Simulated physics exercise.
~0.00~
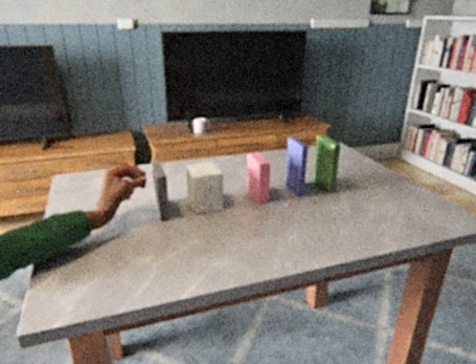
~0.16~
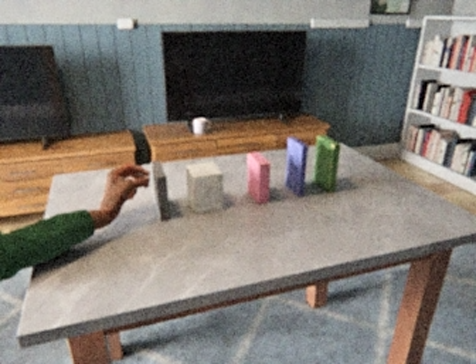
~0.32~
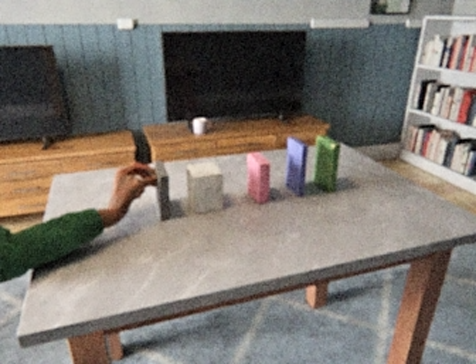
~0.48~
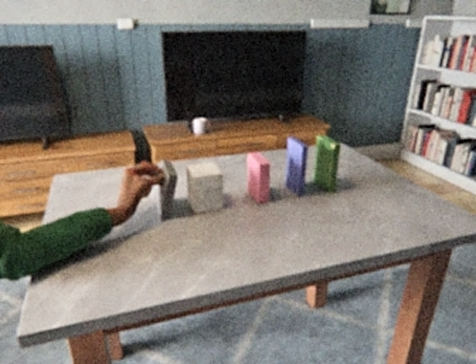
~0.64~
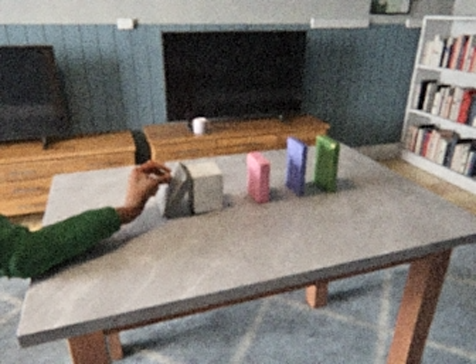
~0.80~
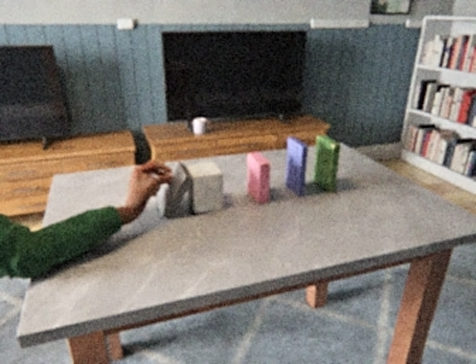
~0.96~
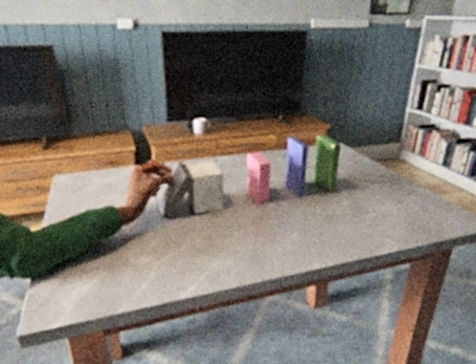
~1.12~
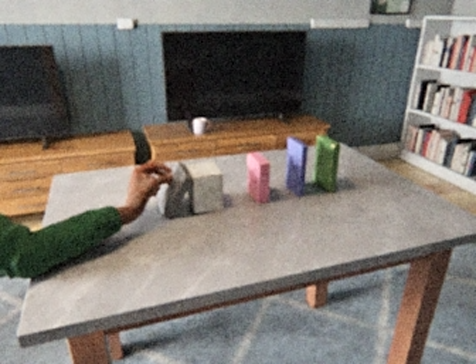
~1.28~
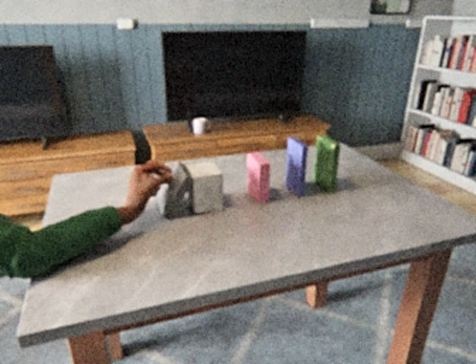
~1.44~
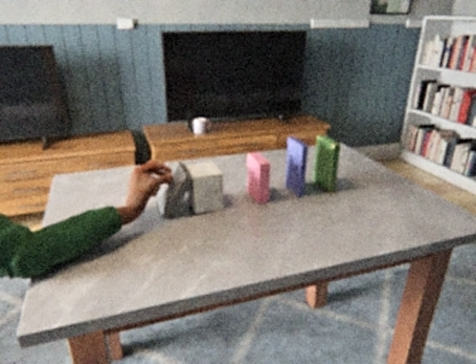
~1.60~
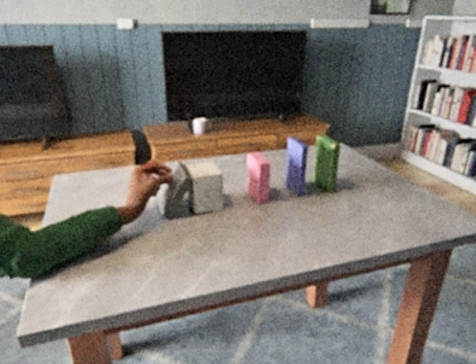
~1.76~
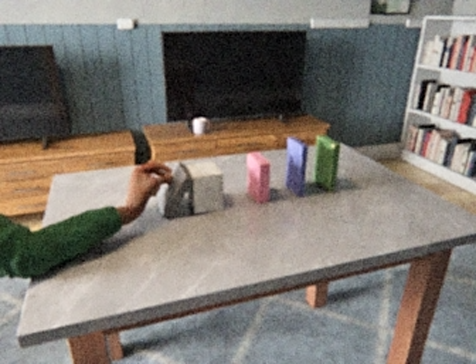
Hand in green sleeve tipping a grey block right to lean against a white block, the pink, blue and green pieces staying upright.
